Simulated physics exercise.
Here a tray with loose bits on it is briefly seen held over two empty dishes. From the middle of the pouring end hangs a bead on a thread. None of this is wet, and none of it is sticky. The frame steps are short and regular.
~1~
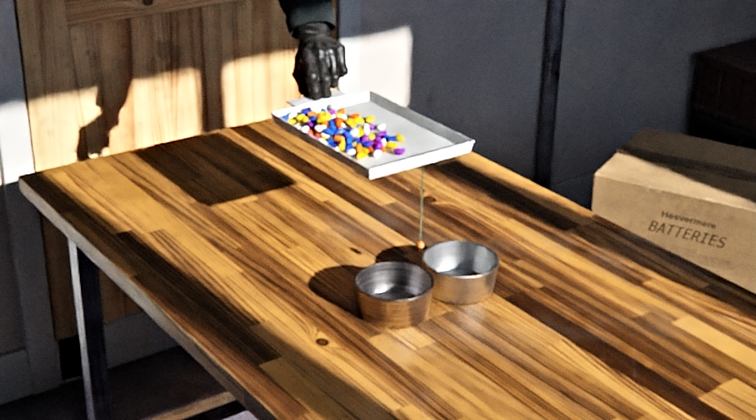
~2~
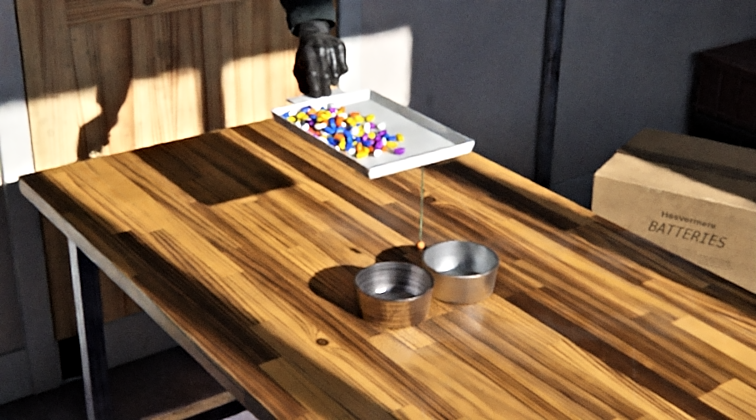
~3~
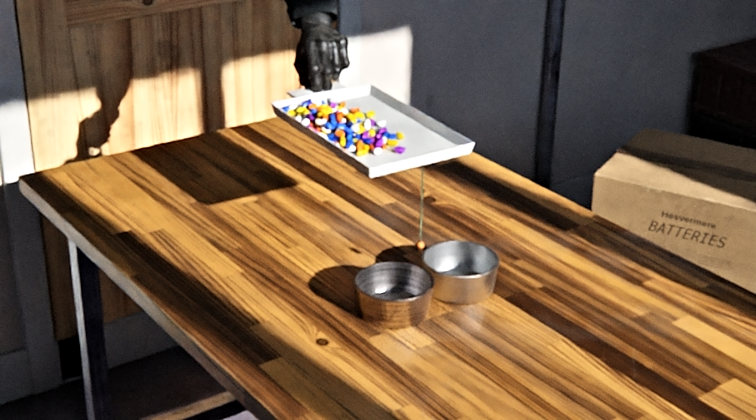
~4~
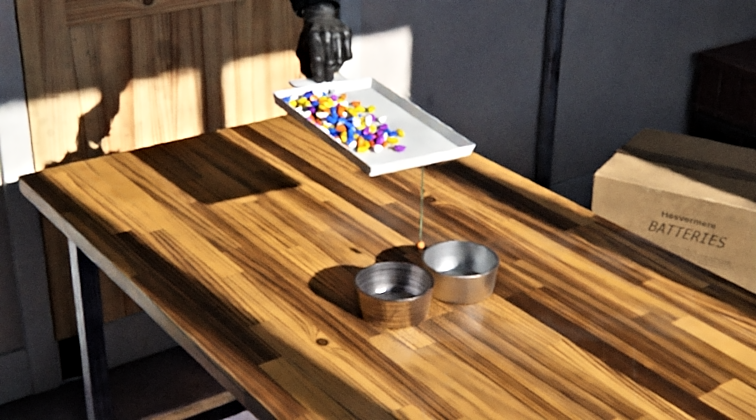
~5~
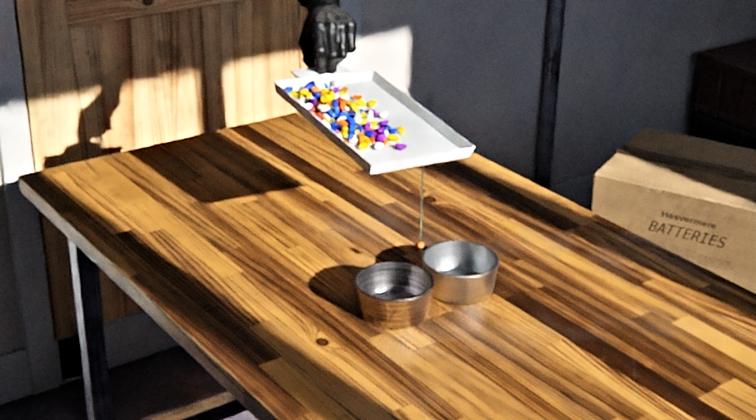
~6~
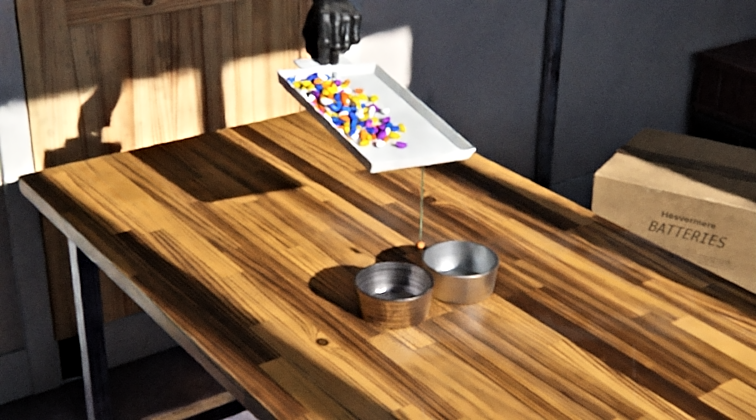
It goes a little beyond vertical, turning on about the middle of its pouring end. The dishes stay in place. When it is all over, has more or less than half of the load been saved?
More than half.
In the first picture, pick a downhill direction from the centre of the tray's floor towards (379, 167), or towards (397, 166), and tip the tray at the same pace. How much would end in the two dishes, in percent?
For the first aim it is 80 in a hundred, for the second 80 in a hundred.
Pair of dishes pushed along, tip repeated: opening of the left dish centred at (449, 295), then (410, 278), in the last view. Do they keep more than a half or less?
In the first position a minority, in the second a majority.
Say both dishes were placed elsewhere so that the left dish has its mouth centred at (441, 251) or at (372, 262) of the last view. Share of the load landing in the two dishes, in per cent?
70 %, then 30 %.
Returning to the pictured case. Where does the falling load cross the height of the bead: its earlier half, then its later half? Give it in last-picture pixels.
The leading part at (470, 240), the rest of it at (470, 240).
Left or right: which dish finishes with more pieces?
In the end, the right-side dish gets more.
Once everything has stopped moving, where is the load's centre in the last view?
The centre settles at about (471, 276).
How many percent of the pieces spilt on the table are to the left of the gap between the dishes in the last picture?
Left share: Some 0 per cent.
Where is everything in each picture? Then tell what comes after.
Corners of the pouring end (370, 167) and (470, 141), level; middle of the load (341, 131), jelly beans; left dish (417, 309); right dish (484, 285); bead on its thread (420, 245), in the first picture.
Corners of the pouring end (370, 167) and (470, 141), level; middle of the load (341, 129), in the second picture.
Corners of the pouring end (371, 166) and (471, 142), tipped barely, lowest at the right corner; middle of the load (341, 125), in the third picture.
Corners of the pouring end (372, 165) and (471, 144), tipped a little, lowest at the right corner; middle of the load (342, 119), in the fourth picture.
Corners of the pouring end (373, 163) and (472, 146), tipped a little, lowest at the right corner; middle of the load (343, 113), in the fifth picture.
Corners of the pouring end (374, 162) and (472, 148), tipped clearly, lowest at the right corner; middle of the load (345, 107); left dish (417, 309); right dish (484, 285), in the sixth picture.
Just after the last frame, tray tipped steeply; the larger part on the tray; just a few in the right dish; just a few outside both; about a tenth in the air.
A moment on, tray tipped past a quarter turn; roughly a quarter on the tray; roughly a third in the right dish; roughly a quarter outside both; roughly a quarter in the air.
Further on, tray tipped past a quarter turn; just a few in the left dish; roughly two thirds in the right dish; roughly a third outside both.
When it is over, tray tipped past a quarter turn; just a few in the left dish; roughly two thirds in the right dish; roughly a third outside both.
